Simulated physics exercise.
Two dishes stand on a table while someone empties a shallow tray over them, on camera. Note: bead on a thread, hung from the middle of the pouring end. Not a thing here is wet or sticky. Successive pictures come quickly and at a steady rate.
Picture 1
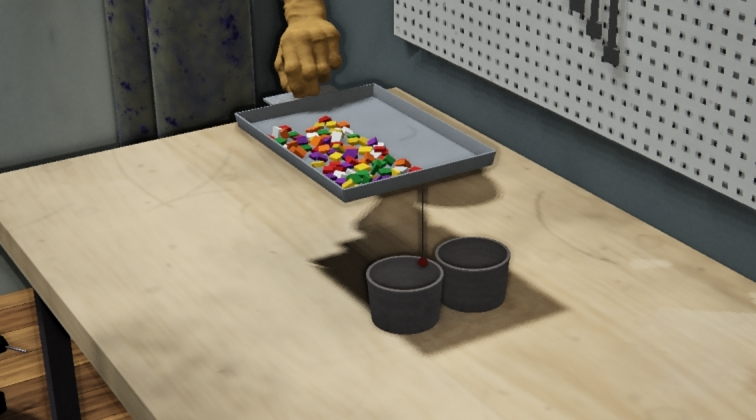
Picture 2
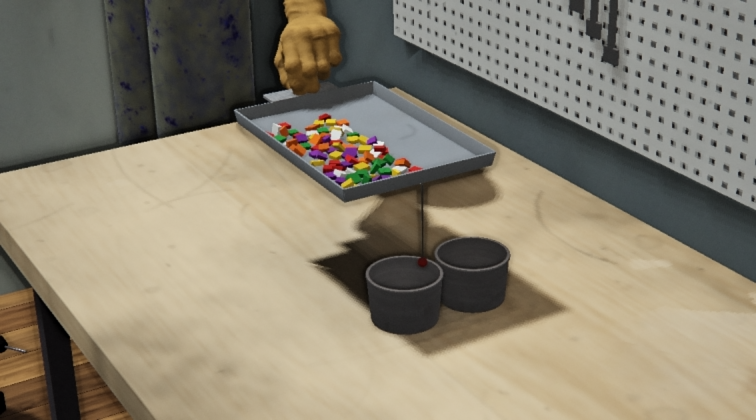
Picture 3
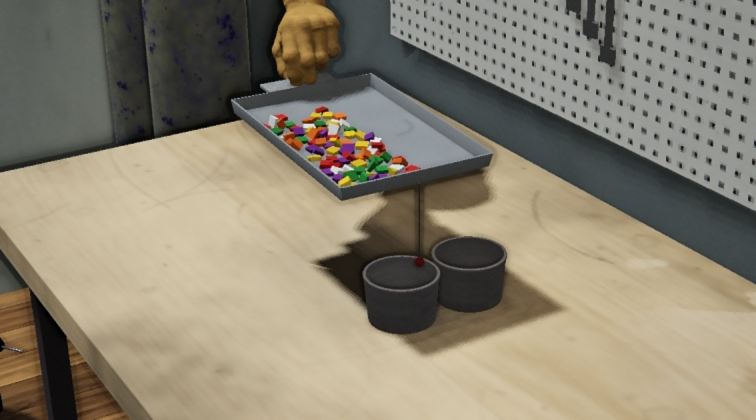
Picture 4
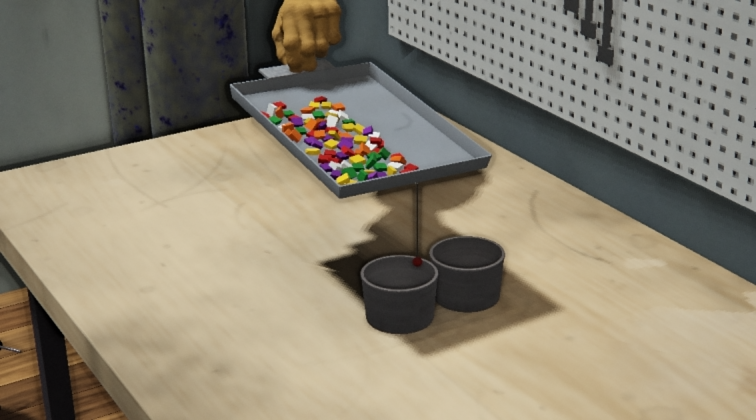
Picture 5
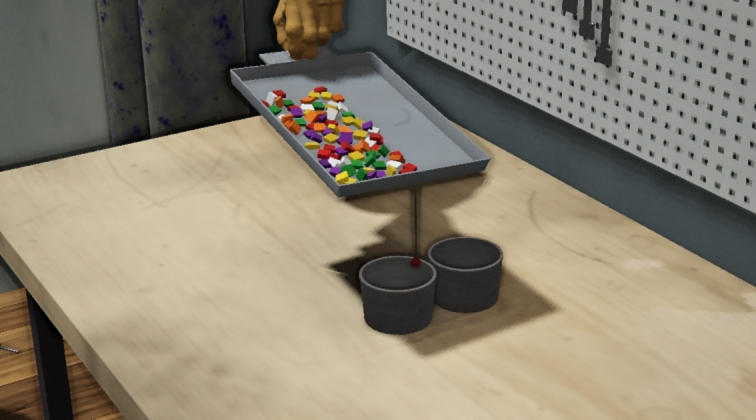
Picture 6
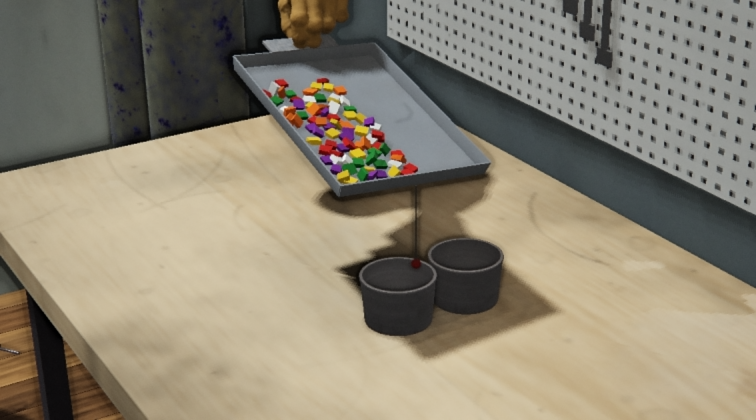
On a wooden table beside a pegboard, a gloved hand gradually raises the far end of a gray tray of colorful tiles above two dark dishes, while its near edge slants lower at the right and a red bead hangs beneath.
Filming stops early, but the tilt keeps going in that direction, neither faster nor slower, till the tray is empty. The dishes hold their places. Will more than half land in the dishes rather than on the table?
No. Pretty clear the dishes gather a lesser part of what falls.
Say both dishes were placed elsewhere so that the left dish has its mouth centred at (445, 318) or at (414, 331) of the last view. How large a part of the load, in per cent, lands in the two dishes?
10 and 10 %.
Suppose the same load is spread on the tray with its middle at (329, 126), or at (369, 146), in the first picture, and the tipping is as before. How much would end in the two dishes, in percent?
Estimate: 40 % first, 40 % second.
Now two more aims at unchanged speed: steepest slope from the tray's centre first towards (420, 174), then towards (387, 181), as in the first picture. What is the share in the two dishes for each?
The first comes to 0 %, while the second comes to 0 %.
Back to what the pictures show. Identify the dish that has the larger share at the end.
Observation: The one at right.
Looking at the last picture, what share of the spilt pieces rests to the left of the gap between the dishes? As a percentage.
Estimate: About 20 in every hundred.
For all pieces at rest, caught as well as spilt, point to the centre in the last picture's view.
Once nothing moves, the middle sits near (476, 322).
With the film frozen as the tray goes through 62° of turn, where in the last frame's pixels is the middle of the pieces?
Load centre: Approx. (421, 153).
Soon after the last picture, tray tipped steeply; nearly all on the tray; a stray few in the air.
A little later, tray tipped past a quarter turn; about a third on the tray; a stray few in the right dish; about a third outside both; about a quarter in the air.
Later still, tray tipped past a quarter turn; about a quarter in the right dish; about two thirds outside both.
At rest, tray tipped past a quarter turn; none in the left dish; about a quarter in the right dish; about two thirds outside both.
